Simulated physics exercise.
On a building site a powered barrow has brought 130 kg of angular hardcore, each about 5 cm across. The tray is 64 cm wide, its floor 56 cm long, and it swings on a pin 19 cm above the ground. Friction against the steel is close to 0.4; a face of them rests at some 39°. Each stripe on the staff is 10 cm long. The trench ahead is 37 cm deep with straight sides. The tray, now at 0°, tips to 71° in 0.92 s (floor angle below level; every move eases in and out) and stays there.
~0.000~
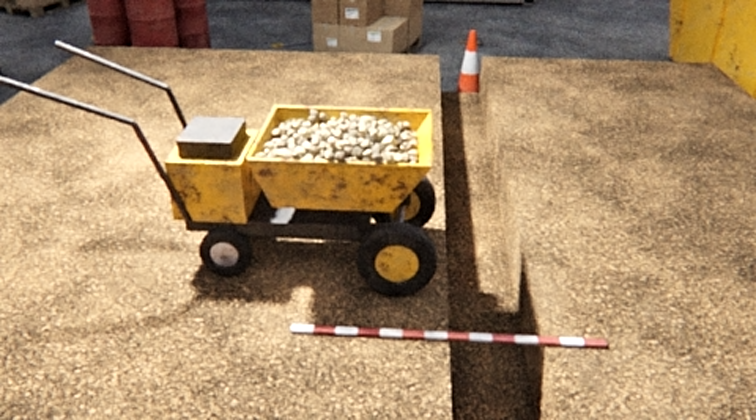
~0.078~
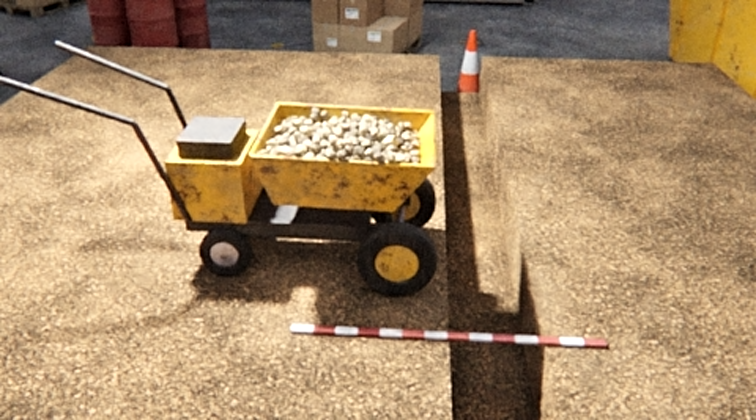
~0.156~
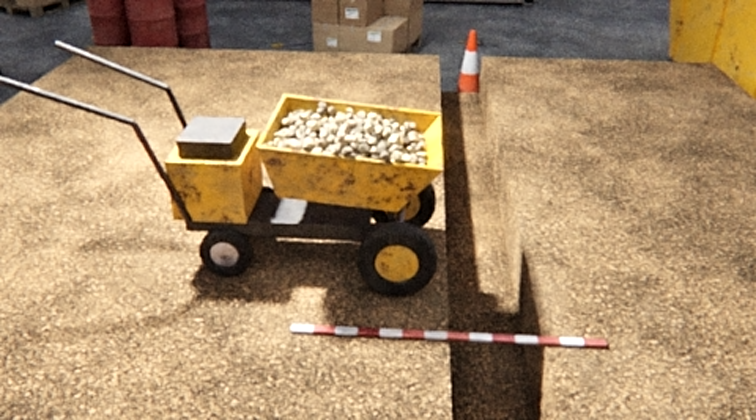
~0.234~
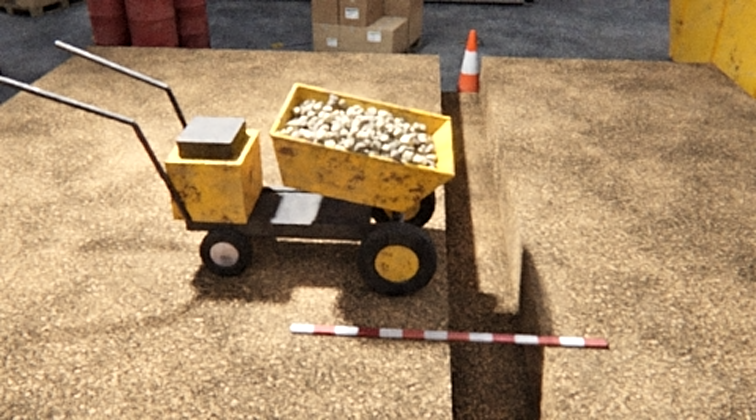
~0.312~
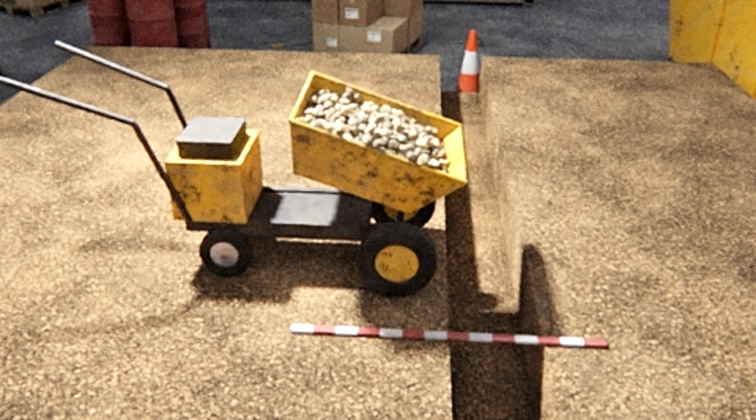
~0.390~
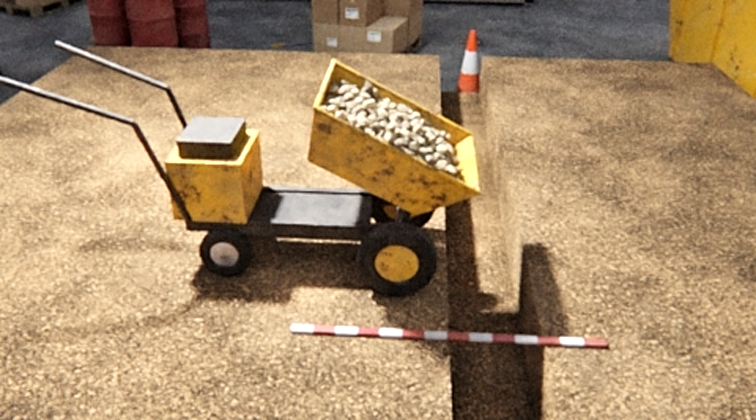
A yellow powered barrow heaped with pale stones stands on gravelly brown ground at a building site, seen from the side and slightly above. Its handles rise at left, a narrow straight-sided trench lies at right with a red-and-white staff across it, and an orange-and-white cone, boxes and red drums stand behind. The tray tilts steadily forward, rear end rising and lip lowering over the trench, while the stones shift slightly inside and the camera stays still.
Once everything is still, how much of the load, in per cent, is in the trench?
Some 35 per cent of it.
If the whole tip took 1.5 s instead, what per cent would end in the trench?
In that case some 50 per cent.
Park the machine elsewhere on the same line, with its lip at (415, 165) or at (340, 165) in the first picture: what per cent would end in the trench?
About 50 and 70 per cent.
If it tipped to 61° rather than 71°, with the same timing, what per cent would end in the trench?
In that case some 20 per cent.
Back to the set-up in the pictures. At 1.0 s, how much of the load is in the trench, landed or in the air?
About 5 per cent by then.
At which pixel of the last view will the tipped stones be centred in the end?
Near (537, 263).
After 0.7 s the floor is at 60°; 100 % in the tray; the foremost stones are at (515, 219).
After 1.0 s the floor is at 71°; 68 % in the tray, 7 % in the trench, 25 % past the trench; the foremost stones are at (587, 266).
After 1.4 s the floor is at 71°; 41 % in the tray, 17 % in the trench, 41 % past the trench; the foremost stones are at (675, 259).
After 3.3 s the floor is at 71°; 25 % in the tray, 35 % in the trench, 40 % past the trench; the foremost stones are at (710, 262).
